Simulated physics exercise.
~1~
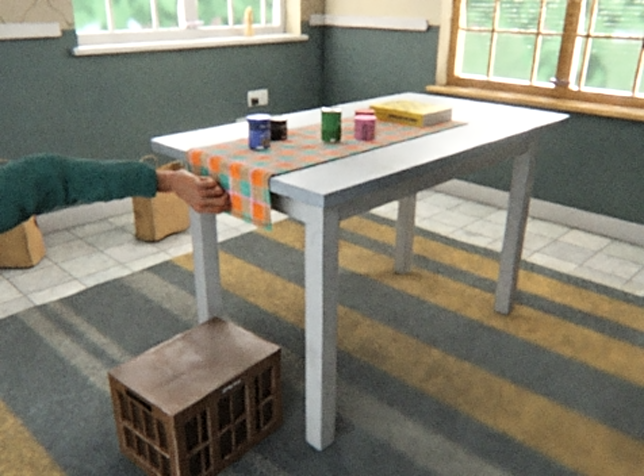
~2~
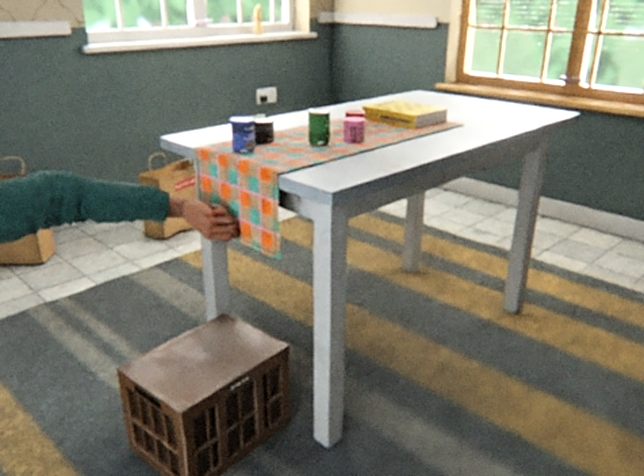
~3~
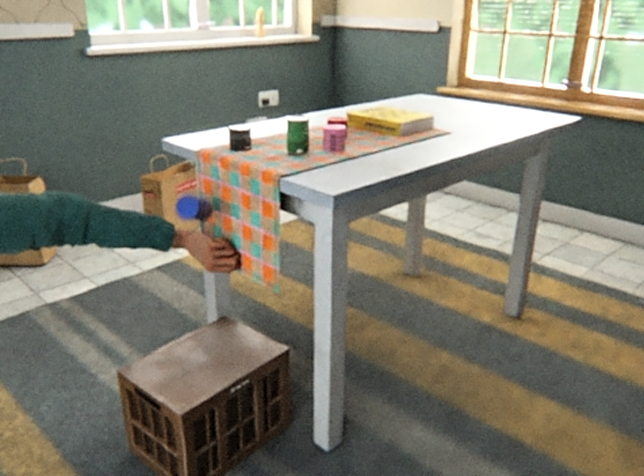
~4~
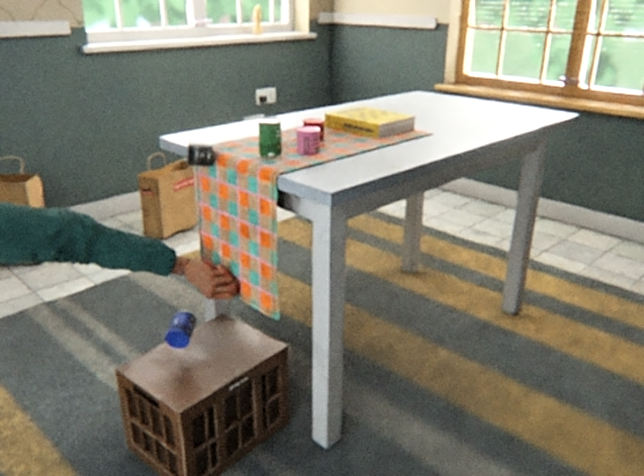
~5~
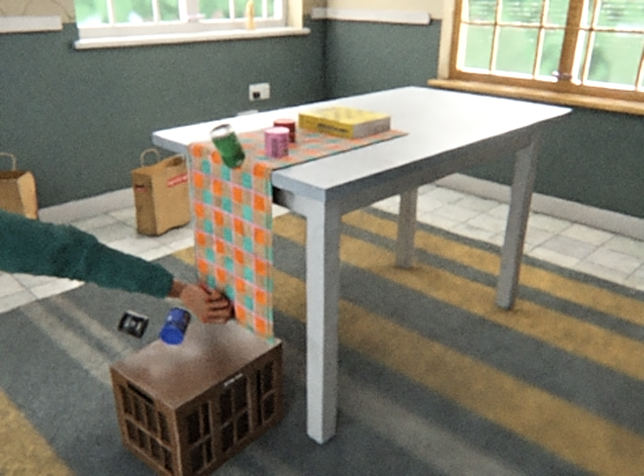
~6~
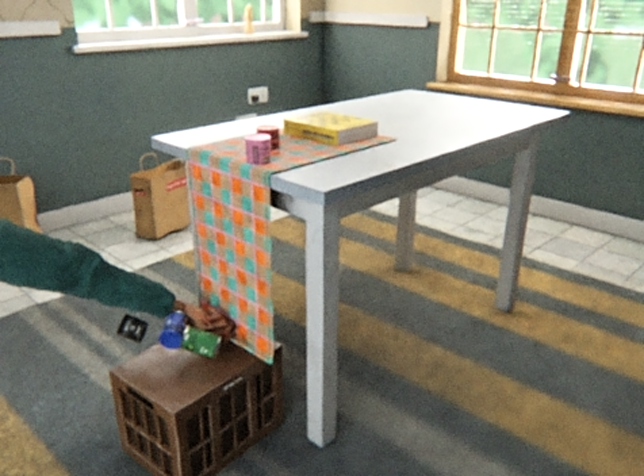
A checked orange cloth was pulled down over the end of a white table by a hand in a green sleeve, and the blue, black and green cans toppled off in turn toward the brown crate, while two pinkish pots and a yellow book stayed on top.
